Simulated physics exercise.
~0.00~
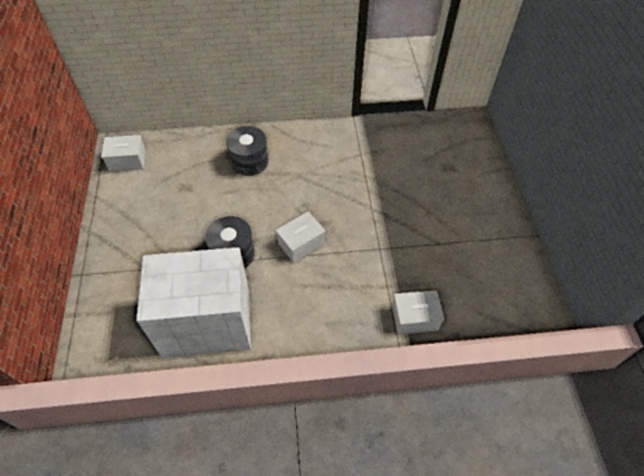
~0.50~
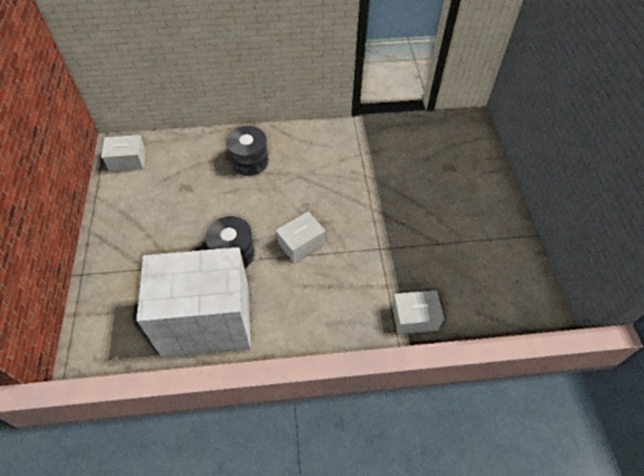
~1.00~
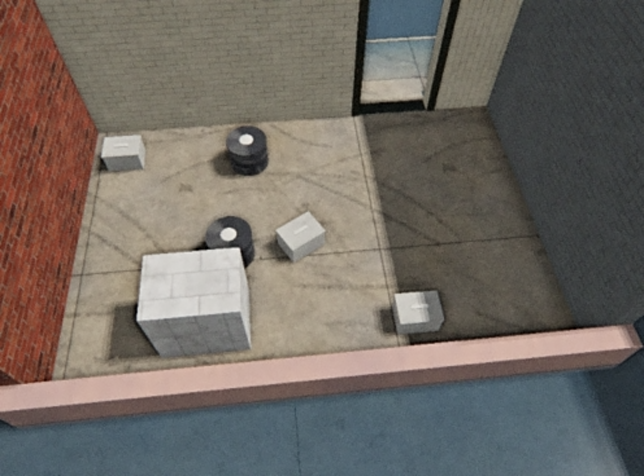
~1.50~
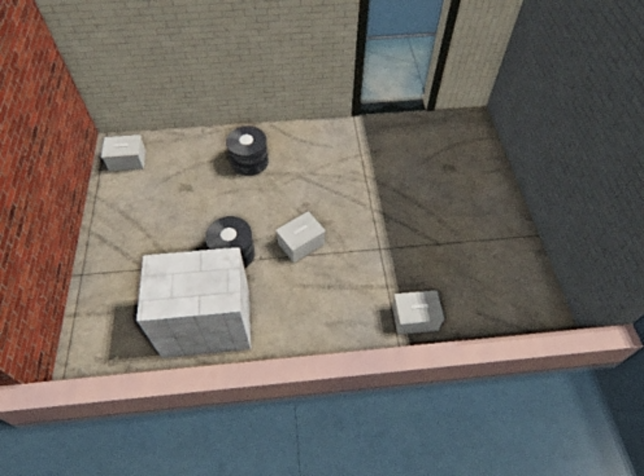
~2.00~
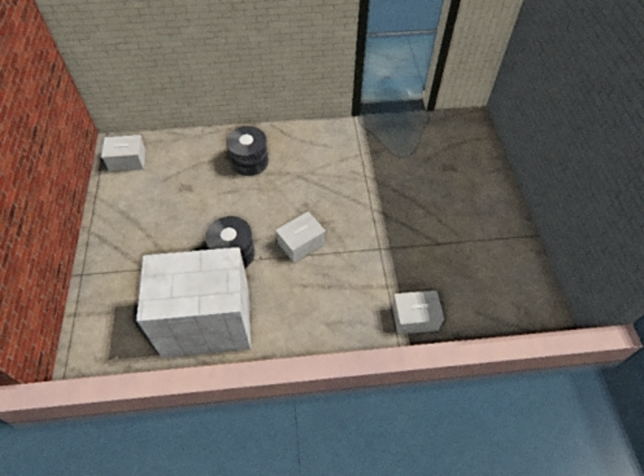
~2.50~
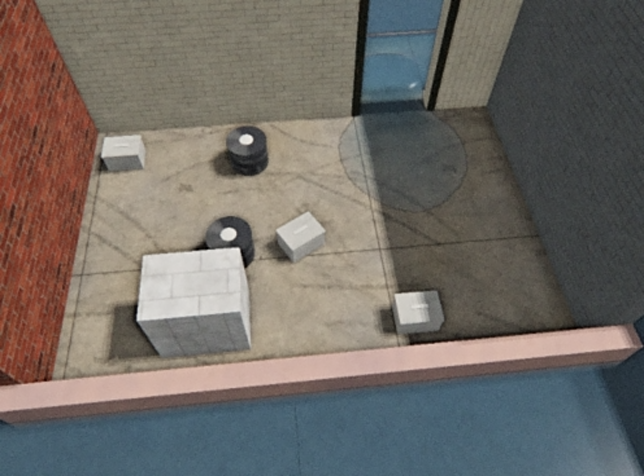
A walled room with brick walls and a pale floor, its right side in shadow, is seen from high up by a still camera. A large white block stands front left, with dark round tubs behind it, small pale boxes scattered about and a pink ledge in front. Bluish water spreads outside beyond the ledge and doorway, then slips through the doorway and widens across the floor.
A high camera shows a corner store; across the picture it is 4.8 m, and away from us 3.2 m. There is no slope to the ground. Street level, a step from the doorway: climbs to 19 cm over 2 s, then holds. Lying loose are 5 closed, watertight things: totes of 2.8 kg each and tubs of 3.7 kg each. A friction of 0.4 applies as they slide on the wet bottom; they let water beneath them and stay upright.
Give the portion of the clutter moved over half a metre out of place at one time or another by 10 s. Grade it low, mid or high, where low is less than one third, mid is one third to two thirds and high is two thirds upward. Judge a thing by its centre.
Grade: Mid.
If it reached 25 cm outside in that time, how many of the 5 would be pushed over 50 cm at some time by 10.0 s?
Then the count would be 3.
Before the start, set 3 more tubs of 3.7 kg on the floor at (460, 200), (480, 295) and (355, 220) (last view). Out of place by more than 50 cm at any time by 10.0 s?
One by one, in that order: Above it, above it, above it.
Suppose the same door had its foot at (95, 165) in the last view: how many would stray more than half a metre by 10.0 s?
In that case the number is 5.
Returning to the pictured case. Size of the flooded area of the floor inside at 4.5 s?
The covered patch comes to about 9.5 m2.
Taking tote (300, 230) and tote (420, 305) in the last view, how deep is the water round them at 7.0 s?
Roughly 9 and 9 cm.
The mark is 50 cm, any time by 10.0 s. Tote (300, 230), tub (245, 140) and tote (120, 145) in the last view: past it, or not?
One by one in that order: Above; below; below.
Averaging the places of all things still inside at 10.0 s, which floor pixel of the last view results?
Centred roughly on (209, 239).
After 3.5 s 0 of 5 are over 50 cm from their spots; 0 afloat.
After 4.5 s 1 of 5 are over 50 cm from their spots; 1 afloat.
After 7.0 s 2 of 5 are over 50 cm from their spots; 2 afloat.
After 10.0 s 3 of 5 are over 50 cm from their spots, and 3 have been at some point; 3 afloat.
